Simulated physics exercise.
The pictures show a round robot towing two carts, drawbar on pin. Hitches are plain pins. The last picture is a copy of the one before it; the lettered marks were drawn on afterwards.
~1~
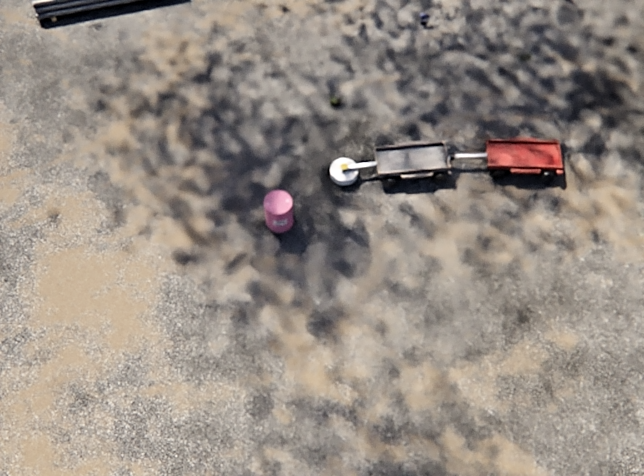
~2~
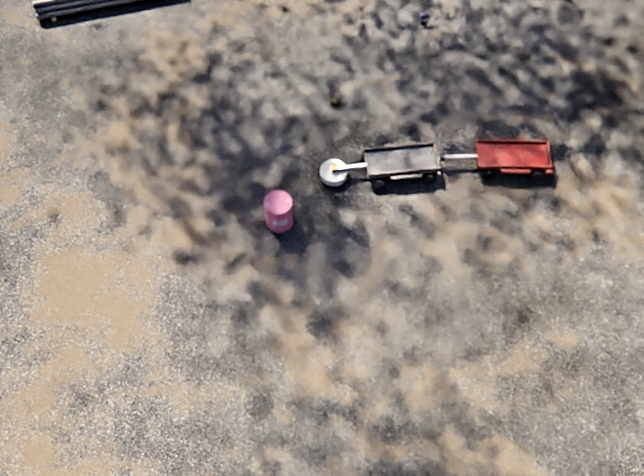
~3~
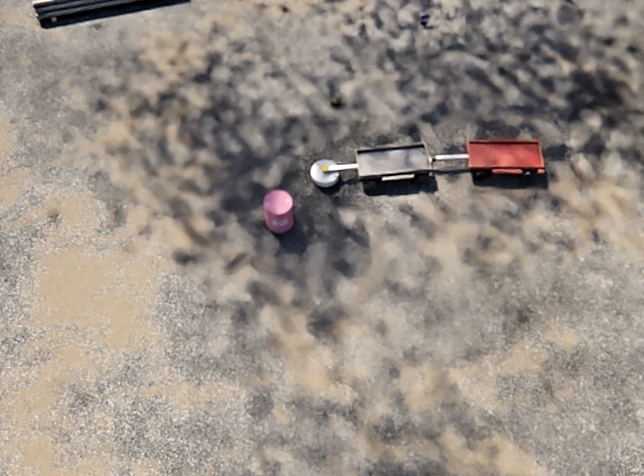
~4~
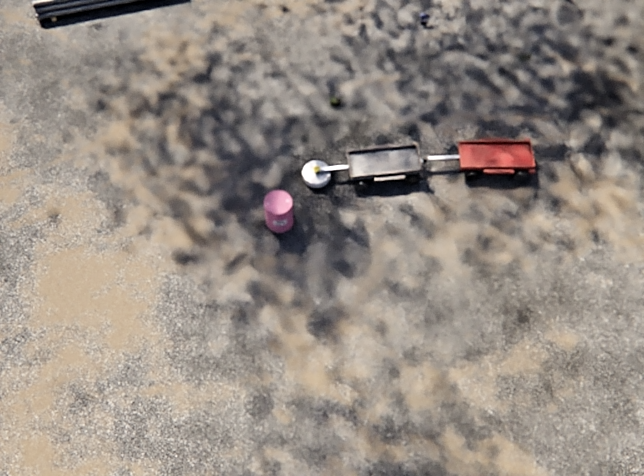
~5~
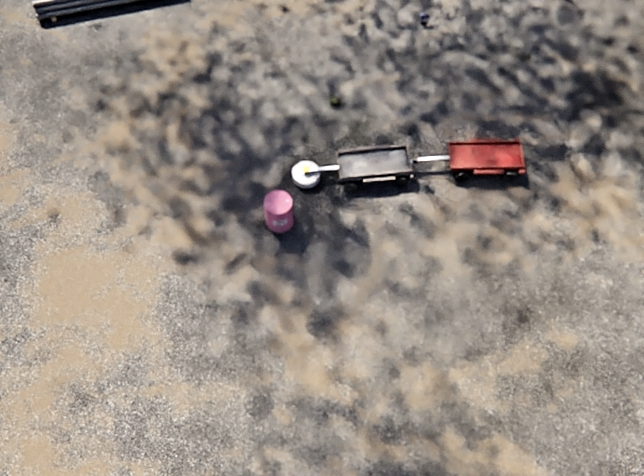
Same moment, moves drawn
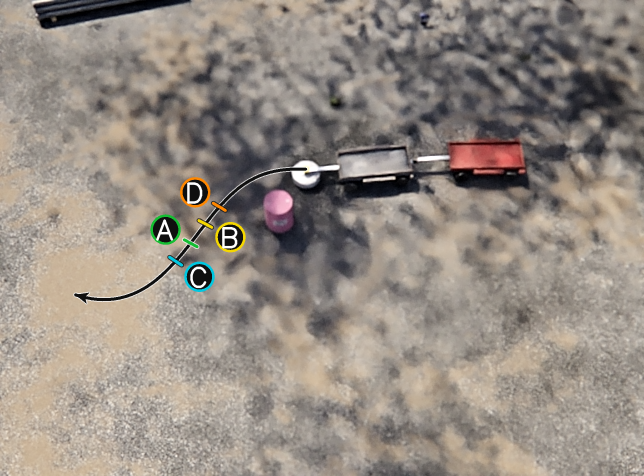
A small round robot pulls a grey cart and a red cart left, nearing a pink drum.
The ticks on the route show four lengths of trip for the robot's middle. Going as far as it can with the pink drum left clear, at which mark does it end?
Mark D.
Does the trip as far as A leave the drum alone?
No.
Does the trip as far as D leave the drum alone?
For that mark, yes.
On the marked copy, A at (191, 243); B at (205, 224); C at (176, 261); D at (219, 207); the route from (306, 169) via (197, 235) to (75, 295).
Taking D. A third of the way, robot (272, 176), last cart (452, 157).
Two thirds of the way, robot (241, 191), last cart (419, 159).
When it is over, robot (220, 211), last cart (393, 162); nothing has been touched.
As for the rest, A is too far, the drum has been hit; B is too far, the drum has been hit; C is too far, the drum has been hit.
